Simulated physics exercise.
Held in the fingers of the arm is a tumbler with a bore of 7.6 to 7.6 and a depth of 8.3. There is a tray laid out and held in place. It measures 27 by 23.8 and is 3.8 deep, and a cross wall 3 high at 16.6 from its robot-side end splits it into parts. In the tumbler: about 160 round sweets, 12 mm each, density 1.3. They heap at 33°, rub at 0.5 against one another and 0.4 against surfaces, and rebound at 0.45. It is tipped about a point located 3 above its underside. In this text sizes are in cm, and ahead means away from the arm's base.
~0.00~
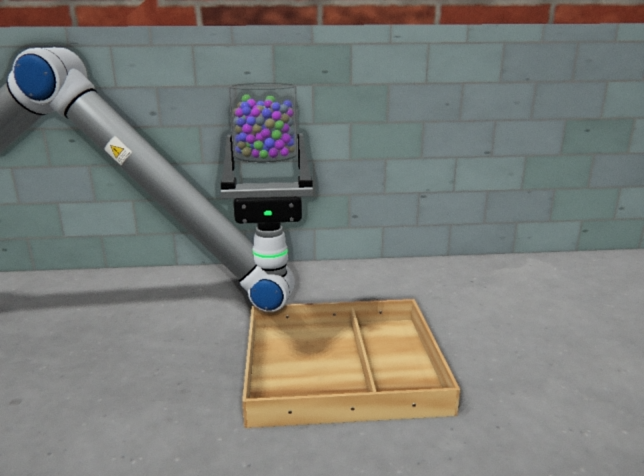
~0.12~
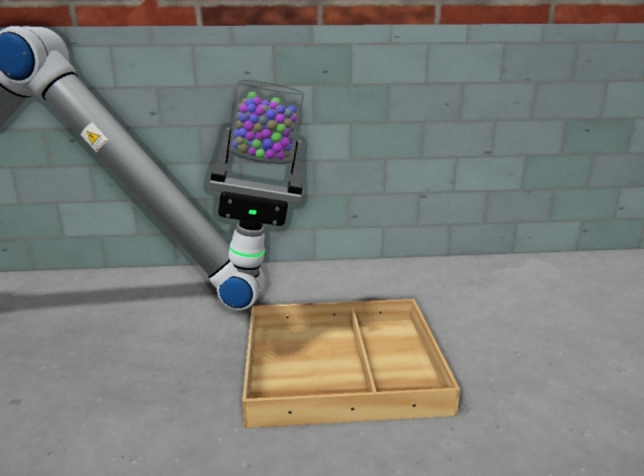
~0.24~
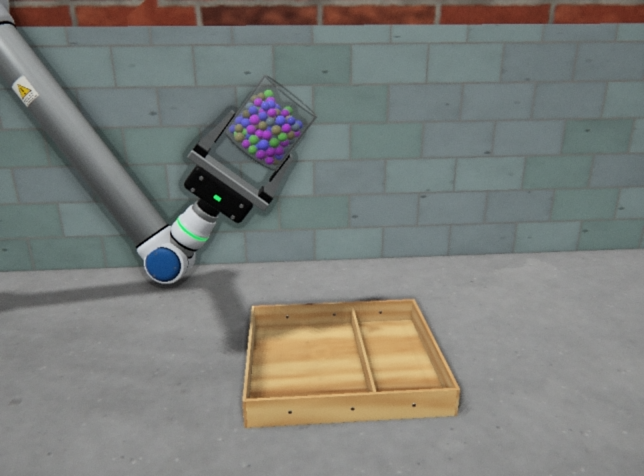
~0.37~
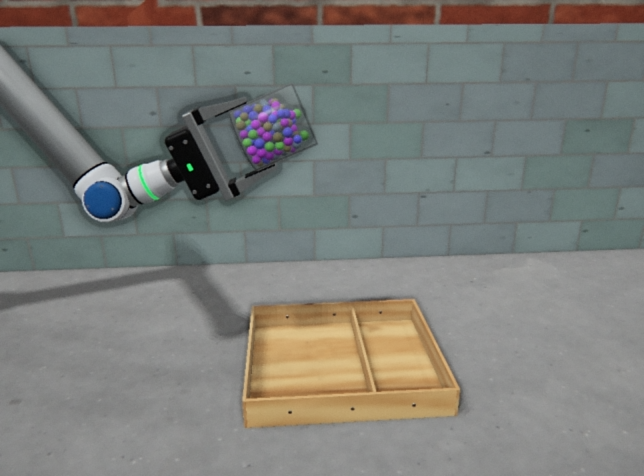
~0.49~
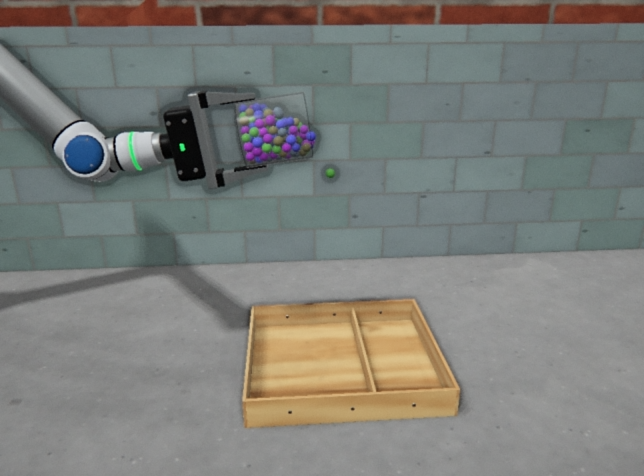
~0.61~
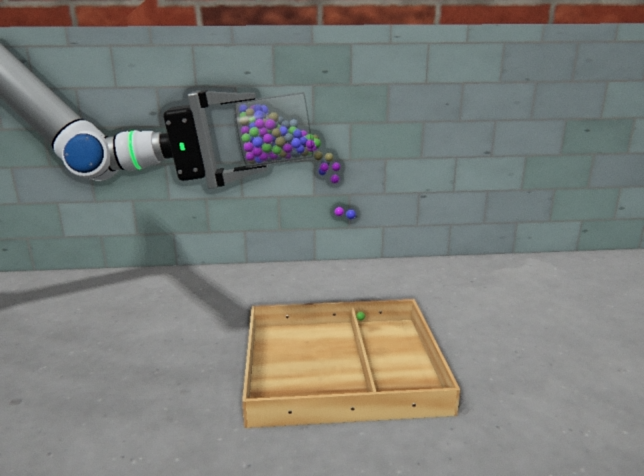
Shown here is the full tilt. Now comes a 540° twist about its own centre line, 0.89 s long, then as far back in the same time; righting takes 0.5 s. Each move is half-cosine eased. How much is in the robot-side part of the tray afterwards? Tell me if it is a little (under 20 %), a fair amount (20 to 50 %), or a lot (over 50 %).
A fair amount, 20 to 50 %.
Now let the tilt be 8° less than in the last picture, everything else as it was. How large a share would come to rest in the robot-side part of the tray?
Estimate: Close to 20 %.
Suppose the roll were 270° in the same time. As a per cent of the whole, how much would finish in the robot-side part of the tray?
It would come to around 35 per cent.
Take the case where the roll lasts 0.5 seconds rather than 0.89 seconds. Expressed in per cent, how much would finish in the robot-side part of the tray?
Expected share: Some 20 %.
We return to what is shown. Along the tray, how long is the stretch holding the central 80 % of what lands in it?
Roughly 20 cm.
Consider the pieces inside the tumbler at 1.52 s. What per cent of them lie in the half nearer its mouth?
Near 35 percent is in the half by the mouth.
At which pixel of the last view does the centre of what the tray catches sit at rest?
Near (339, 361).
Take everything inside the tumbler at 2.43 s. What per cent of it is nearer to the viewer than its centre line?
About 65 %.
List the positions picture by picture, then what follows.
The tumbler middle at (264, 123), upright; upper third of the load around (262, 113), from x 235 to 290, top at y 100; 160 in the tumbler, in the first frame.
The tumbler middle at (266, 123), tipped 11°; upper third of the load around (264, 113), from x 235 to 295, top at y 95, in the second frame.
The tumbler middle at (270, 124), tipped 39°; upper third of the load around (266, 115), from x 235 to 300, top at y 95, in the third frame.
The tumbler middle at (273, 128), tipped 68°; upper third of the load around (265, 115), from x 240 to 305, top at y 105, in the fourth frame.
The tumbler middle at (274, 130), tipped 83°; upper third of the load around (264, 122), from x 245 to 330, top at y 110; 159 in the tumbler, 1 in flight or on a rim, in the fifth frame.
The tumbler middle at (274, 131), tipped 83°; upper third of the load around (261, 124), from x 245 to 360, top at y 110; 151 in the tumbler, 9 in flight or on a rim, in the sixth frame.
After 1.52 s, tipped 83°, highest piece 37 above the table; 99 in the tumbler, 34 in the robot-side part, 15 in the far-side part, 2 on the table or floor, 10 in flight or on a rim.
After 2.43 s, tipped 81°, highest piece 37 above the table; 71 in the tumbler, 55 in the robot-side part, 24 in the far-side part, 5 on the table or floor, 5 in flight or on a rim.
After 3.09 s, upright, highest piece 38 above the table; 68 in the tumbler, 63 in the robot-side part, 24 in the far-side part, 5 on the table or floor.
After 3.79 s, upright, highest piece 37 above the table; 68 in the tumbler, 63 in the robot-side part, 24 in the far-side part, 5 on the table or floor.
In the end, 68 in the tumbler, 63 in the robot-side part, 24 in the far-side part, 5 on the table or floor. That is 39 % in the robot-side part of the tray.
